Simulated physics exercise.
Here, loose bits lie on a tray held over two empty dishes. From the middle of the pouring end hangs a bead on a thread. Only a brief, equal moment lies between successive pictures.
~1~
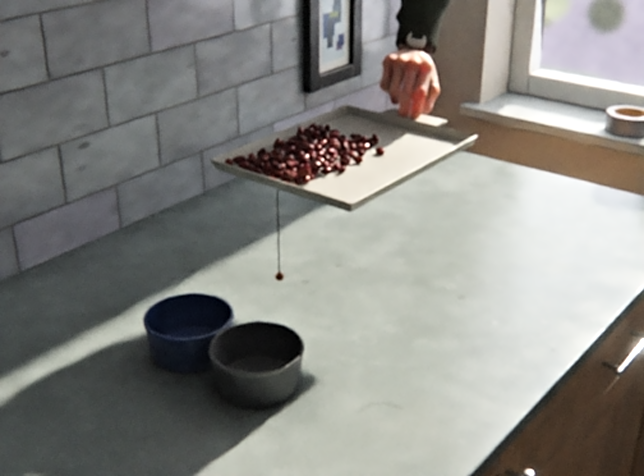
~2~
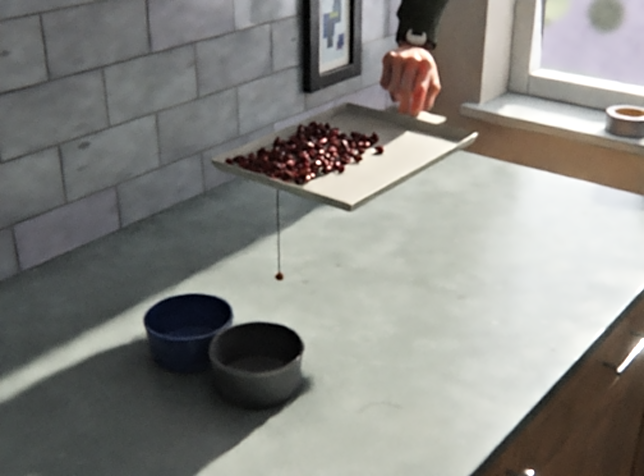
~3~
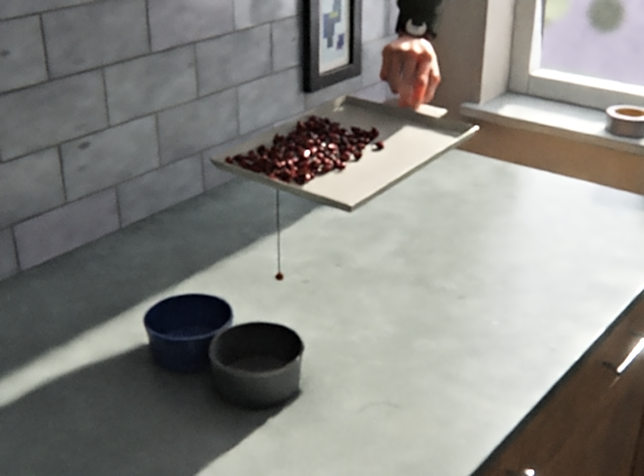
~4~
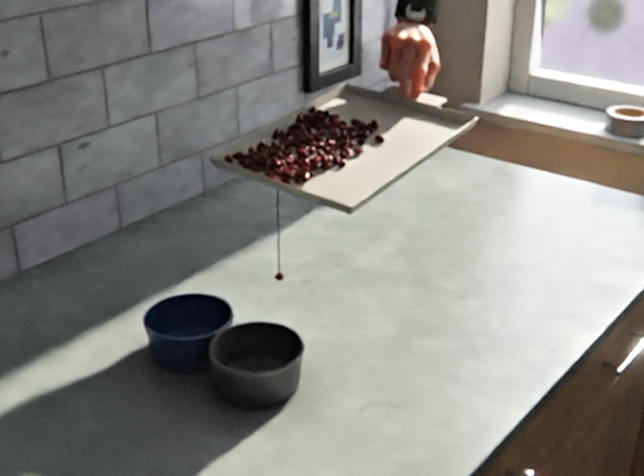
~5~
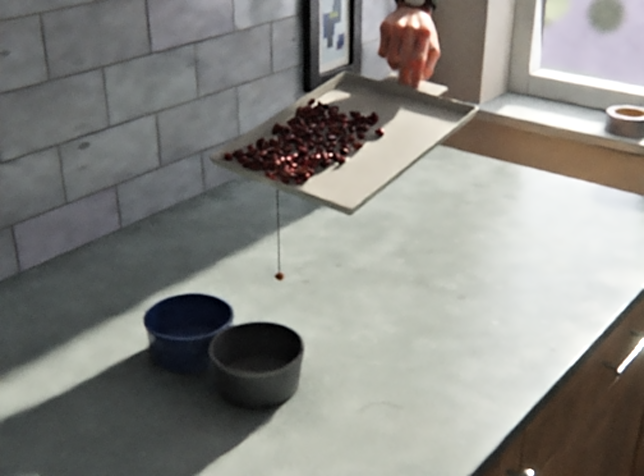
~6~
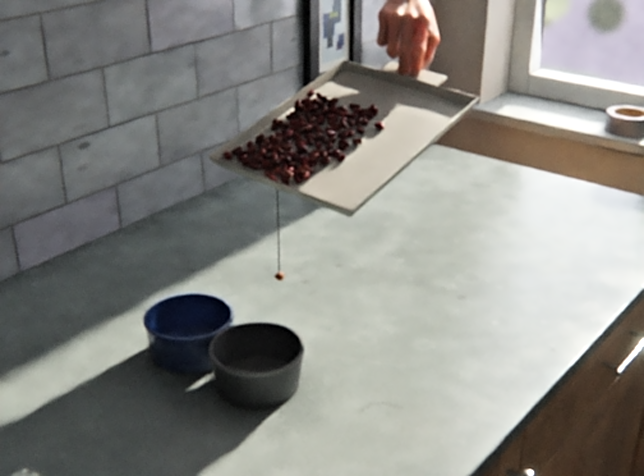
The clip opens on a hand holding a tray of dark red beans above a countertop with two empty bowls, one blue and one gray, while a bead hangs from the tray on a thread. The hand gradually raises the tray's far side, steepening its slant, as the beans stay bunched.
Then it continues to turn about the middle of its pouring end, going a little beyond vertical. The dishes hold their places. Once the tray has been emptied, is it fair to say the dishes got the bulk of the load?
No, they got less than half.
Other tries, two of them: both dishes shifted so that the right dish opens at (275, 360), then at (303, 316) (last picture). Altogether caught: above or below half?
Well, the minor share the first time and the bulk the second time.
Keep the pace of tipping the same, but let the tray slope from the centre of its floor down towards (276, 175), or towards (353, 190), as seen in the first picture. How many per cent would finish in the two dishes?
About 10 % and 0 %.
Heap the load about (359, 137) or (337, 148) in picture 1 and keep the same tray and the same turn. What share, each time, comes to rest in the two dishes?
Try 1: 10 %; try 2: 10 %.
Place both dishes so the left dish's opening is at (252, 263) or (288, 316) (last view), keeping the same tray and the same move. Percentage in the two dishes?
Roughly 0 per cent, then roughly 60 per cent.
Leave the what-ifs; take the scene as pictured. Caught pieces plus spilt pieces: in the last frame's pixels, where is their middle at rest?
Resting centre, last picture - approx. (293, 349).
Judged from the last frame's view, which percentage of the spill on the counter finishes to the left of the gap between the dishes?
About 0 percent.
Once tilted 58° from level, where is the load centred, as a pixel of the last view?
The middle of the pieces shows up near (293, 167).
Soon after the last picture, tray tipped steeply; nearly all on the tray; a stray few outside both; a small part in the air.
A little later, tray tipped right over; a small part on the tray; a stray few in the right dish; a small part in the left dish; about two thirds outside both; about a quarter in the air.
Later still, tray tipped past a quarter turn; a stray few in the right dish; a small part in the left dish; nearly all outside both.
At rest, tray tipped past a quarter turn; a stray few in the right dish; a small part in the left dish; nearly all outside both.
